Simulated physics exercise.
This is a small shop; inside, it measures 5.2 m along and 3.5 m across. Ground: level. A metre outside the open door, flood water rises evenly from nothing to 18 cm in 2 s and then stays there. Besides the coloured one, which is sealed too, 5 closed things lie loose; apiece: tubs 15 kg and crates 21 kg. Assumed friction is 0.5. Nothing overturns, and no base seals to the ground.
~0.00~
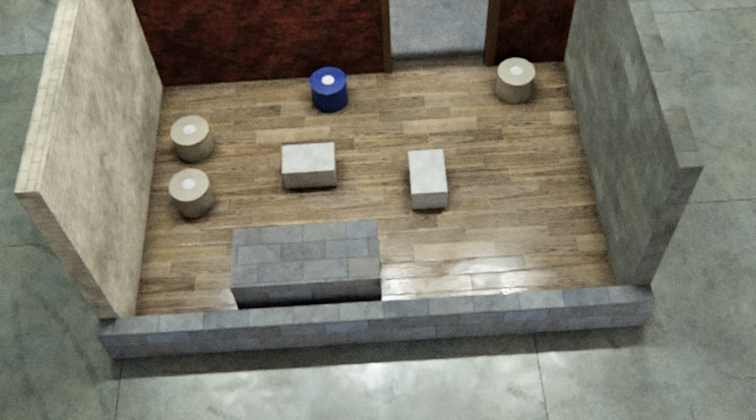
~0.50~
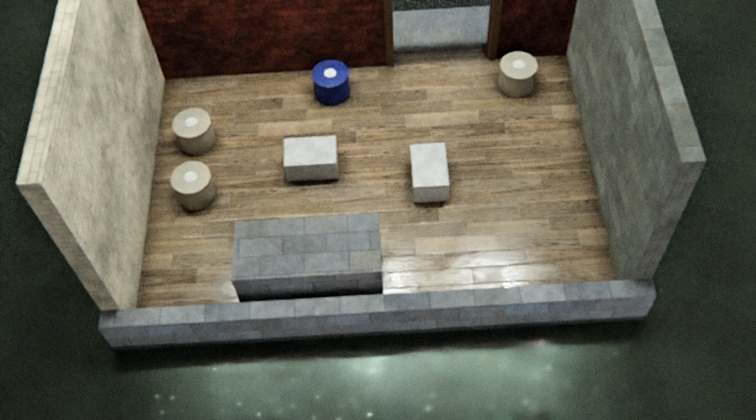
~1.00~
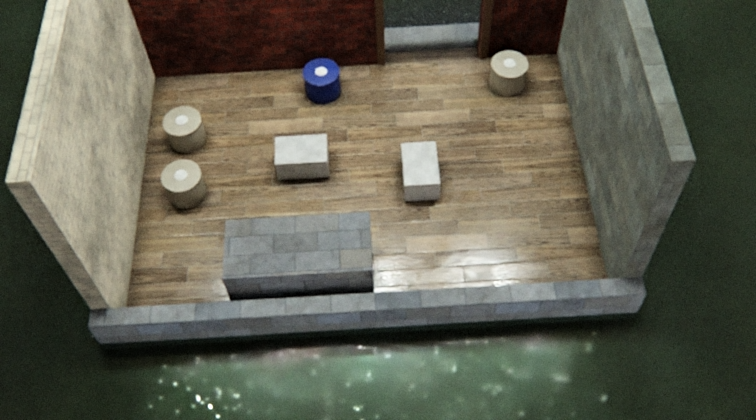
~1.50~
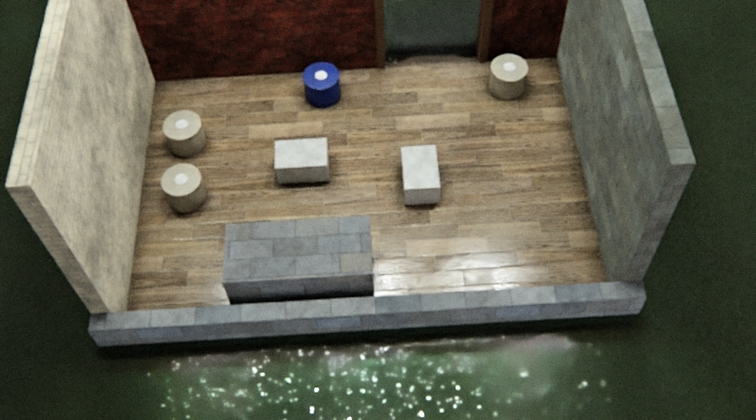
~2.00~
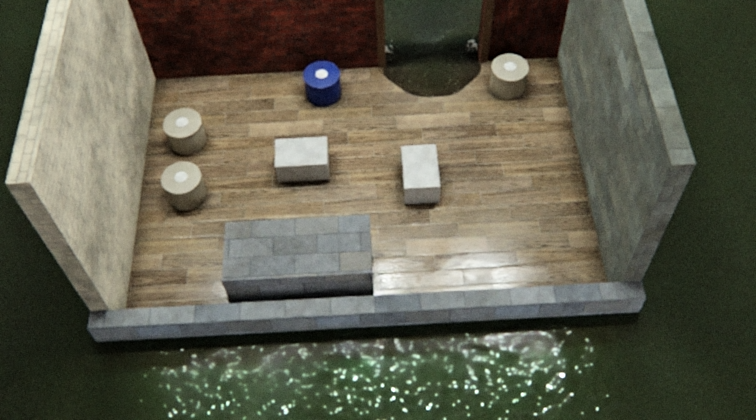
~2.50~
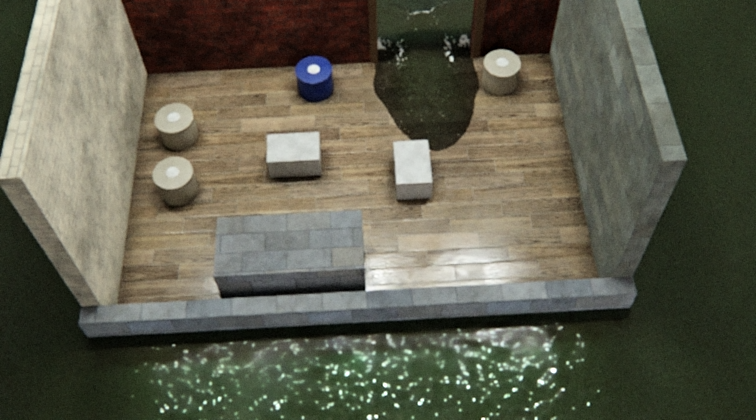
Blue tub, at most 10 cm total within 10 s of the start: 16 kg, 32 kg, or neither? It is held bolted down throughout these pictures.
16 kg.
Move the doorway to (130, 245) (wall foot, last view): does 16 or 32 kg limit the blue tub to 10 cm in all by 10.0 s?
Result: Lighter option suffices.
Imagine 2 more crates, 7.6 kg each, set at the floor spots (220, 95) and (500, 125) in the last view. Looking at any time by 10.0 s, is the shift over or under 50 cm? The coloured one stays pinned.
Those two come out inside the line and over the line, in that order.
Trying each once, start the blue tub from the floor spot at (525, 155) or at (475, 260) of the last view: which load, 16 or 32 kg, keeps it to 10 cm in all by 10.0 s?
At the first spot the lesser mass is plenty, at the second the heavier mass is required.
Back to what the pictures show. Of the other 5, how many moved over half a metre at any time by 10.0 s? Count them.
That comes to 0.
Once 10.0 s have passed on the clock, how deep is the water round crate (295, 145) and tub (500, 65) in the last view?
Depth approx. 5 cm / 6 cm.
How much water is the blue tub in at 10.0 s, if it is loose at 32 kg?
Close to 1 cm deep.
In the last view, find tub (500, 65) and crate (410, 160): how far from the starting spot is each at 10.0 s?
In that order: 0 cm, 10 cm.
After 3.5 s the blue tub would be 0 cm from its start with 16 kg and 0 cm from its start with 32 kg; 0 cm of water round it then.
After 4.5 s the blue tub would be 0 cm from its start with 16 kg and 0 cm from its start with 32 kg; 1 cm of water round it then.
After 7.0 s the blue tub would be 0 cm from its start with 16 kg and 0 cm from its start with 32 kg; 1 cm of water round it then.
After 10.0 s the blue tub would be 0 cm from its start with 16 kg and 0 cm from its start with 32 kg; 1 cm of water round it then.
